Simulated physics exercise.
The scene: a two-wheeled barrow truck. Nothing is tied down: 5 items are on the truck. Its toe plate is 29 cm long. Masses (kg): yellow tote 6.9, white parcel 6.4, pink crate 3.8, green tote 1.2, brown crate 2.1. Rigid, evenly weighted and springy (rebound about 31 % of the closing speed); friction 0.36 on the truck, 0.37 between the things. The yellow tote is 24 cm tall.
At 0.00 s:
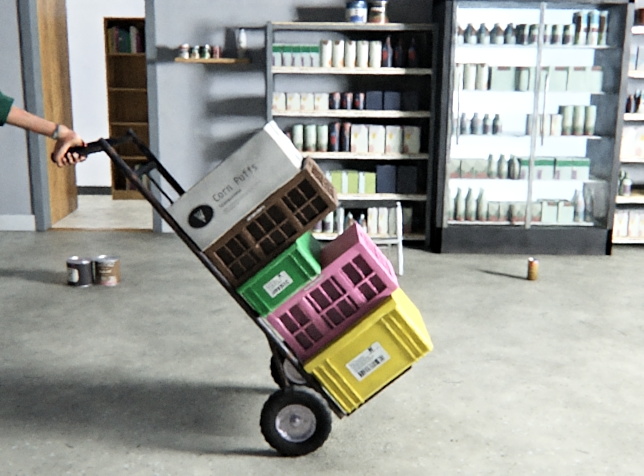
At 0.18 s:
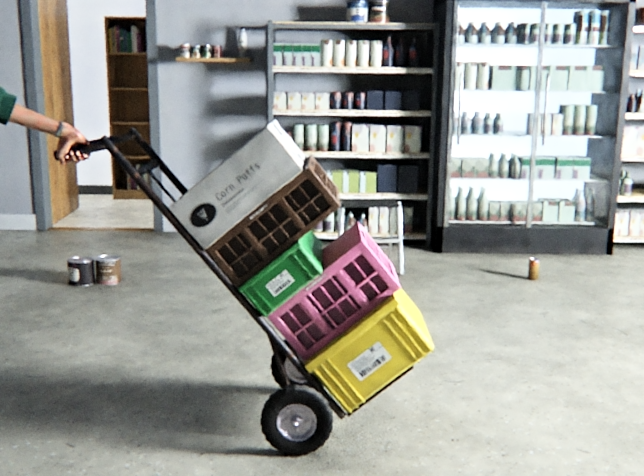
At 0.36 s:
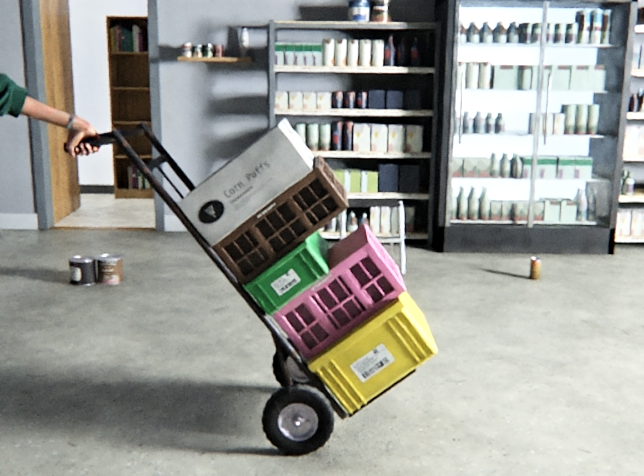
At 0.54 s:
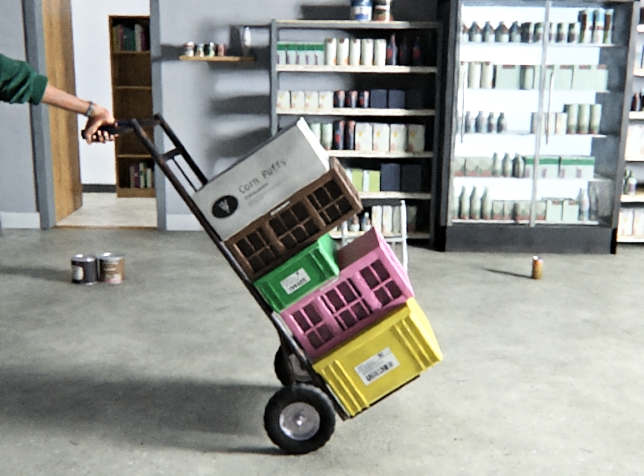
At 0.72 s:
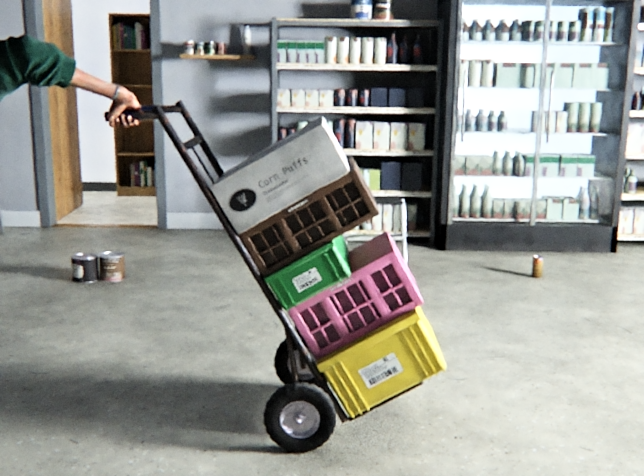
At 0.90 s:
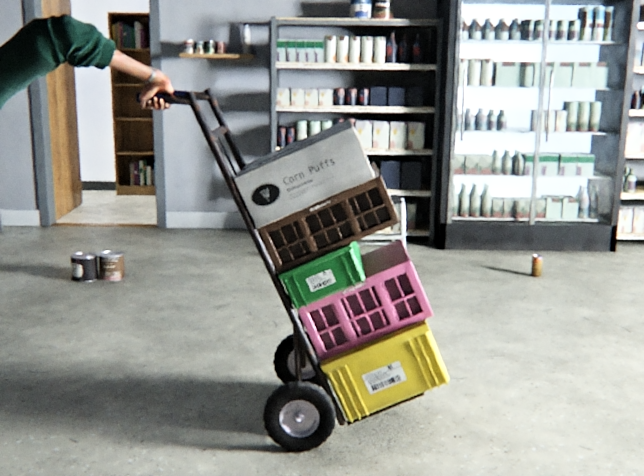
A loaded hand truck tilts up toward upright as a hand pushes its handle rightward.
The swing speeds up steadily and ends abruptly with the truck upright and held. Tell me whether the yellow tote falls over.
The yellow tote stays upright.
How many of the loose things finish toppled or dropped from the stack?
That comes to 3.
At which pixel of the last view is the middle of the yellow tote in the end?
Near (390, 387).
After 1.50 s, truck upright; white parcel tipped 6° from how it sat; brown crate tipped 6° from how it sat; green tote tipped 6° from how it sat.
After 1.90 s, truck upright; white parcel now dropped from the stack; brown crate tipped 50° from how it sat; green tote tipped 50° from how it sat.
After 2.10 s, truck upright; brown crate now dropped from the stack; green tote on its side.
After 2.30 s, truck upright; green tote on its side.
At rest (3.6 s), dropped from the stack and tipped over, white parcel and brown crate; tipped over on the truck, green tote; the other 2 in place, give or take 10 cm. Seen from the same camera at the end, yellow tote near (390, 387).
